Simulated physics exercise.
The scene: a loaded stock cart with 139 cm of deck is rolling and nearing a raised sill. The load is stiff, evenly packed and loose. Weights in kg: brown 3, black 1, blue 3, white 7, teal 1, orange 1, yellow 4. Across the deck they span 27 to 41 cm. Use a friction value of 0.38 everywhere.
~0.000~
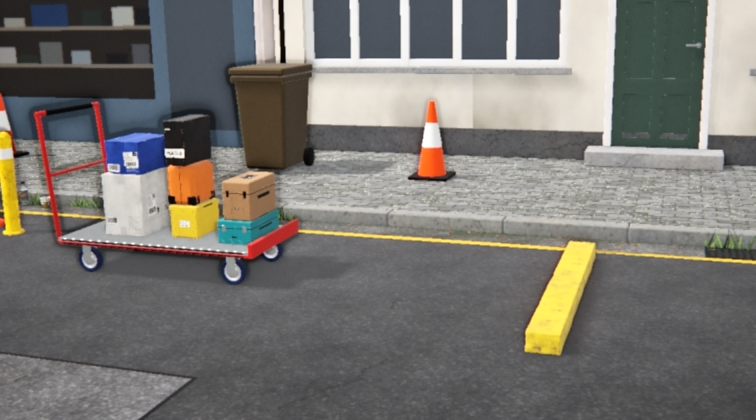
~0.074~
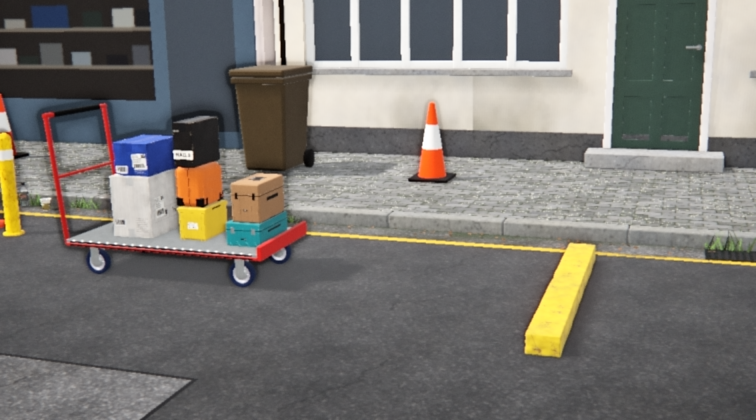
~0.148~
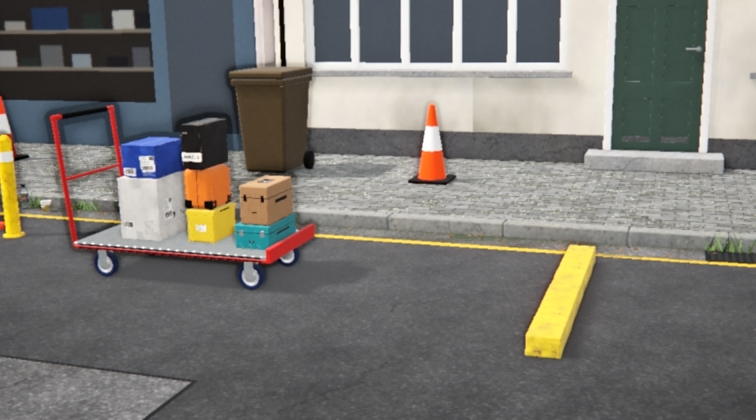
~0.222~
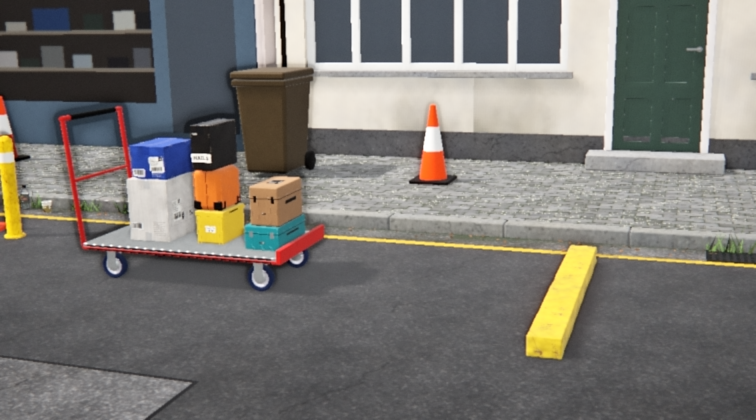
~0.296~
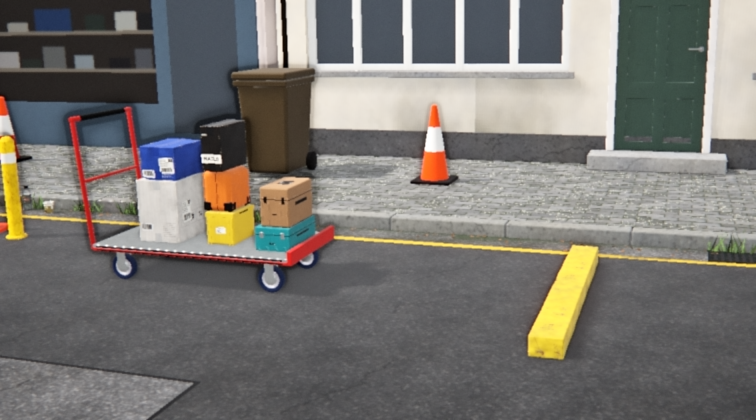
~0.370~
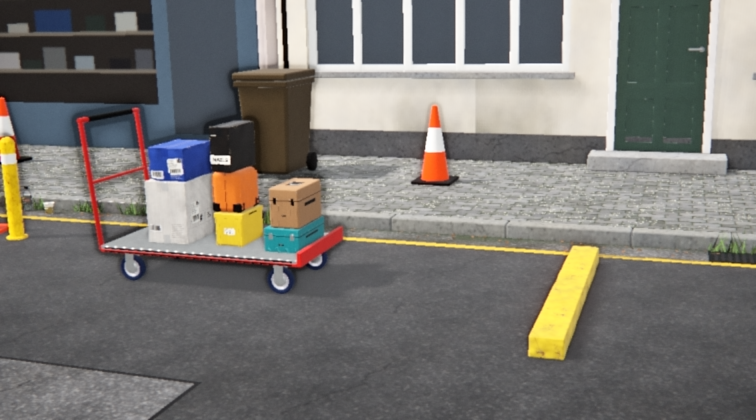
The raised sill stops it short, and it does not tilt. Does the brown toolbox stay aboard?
Yes.
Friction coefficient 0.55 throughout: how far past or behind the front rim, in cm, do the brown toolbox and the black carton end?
Brown: 10 cm behind; black: 60 cm behind.
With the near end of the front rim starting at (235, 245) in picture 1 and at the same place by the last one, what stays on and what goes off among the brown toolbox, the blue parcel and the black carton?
Outcome: Brown gone; blue kept; black kept.
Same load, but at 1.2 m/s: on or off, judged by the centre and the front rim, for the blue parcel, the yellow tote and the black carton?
Result: Blue kept; yellow kept; black kept.
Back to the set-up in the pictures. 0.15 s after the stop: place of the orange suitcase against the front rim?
Roughly 50 cm short of the front rim.
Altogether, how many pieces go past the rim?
0.
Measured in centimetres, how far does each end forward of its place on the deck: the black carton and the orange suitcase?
The black one ends 10 cm forward and the orange one 10 cm forward.
After 2.25 s the deck stops.
After 2.40 s the brown toolbox is 9 cm behind the rim, tilted 0°, near (555, 217) in the last picture's view.
After 2.65 s the brown toolbox is 8 cm behind the rim, tilted 0°, near (557, 217) in the last picture's view.
After 3.05 s the brown toolbox is 8 cm behind the rim, tilted 0°, near (557, 217) in the last picture's view.
When all is still (3.2 s), nothing is past the rim; behind it, brown toolbox, black carton, blue parcel, white parcel, teal toolbox, orange suitcase and yellow tote.
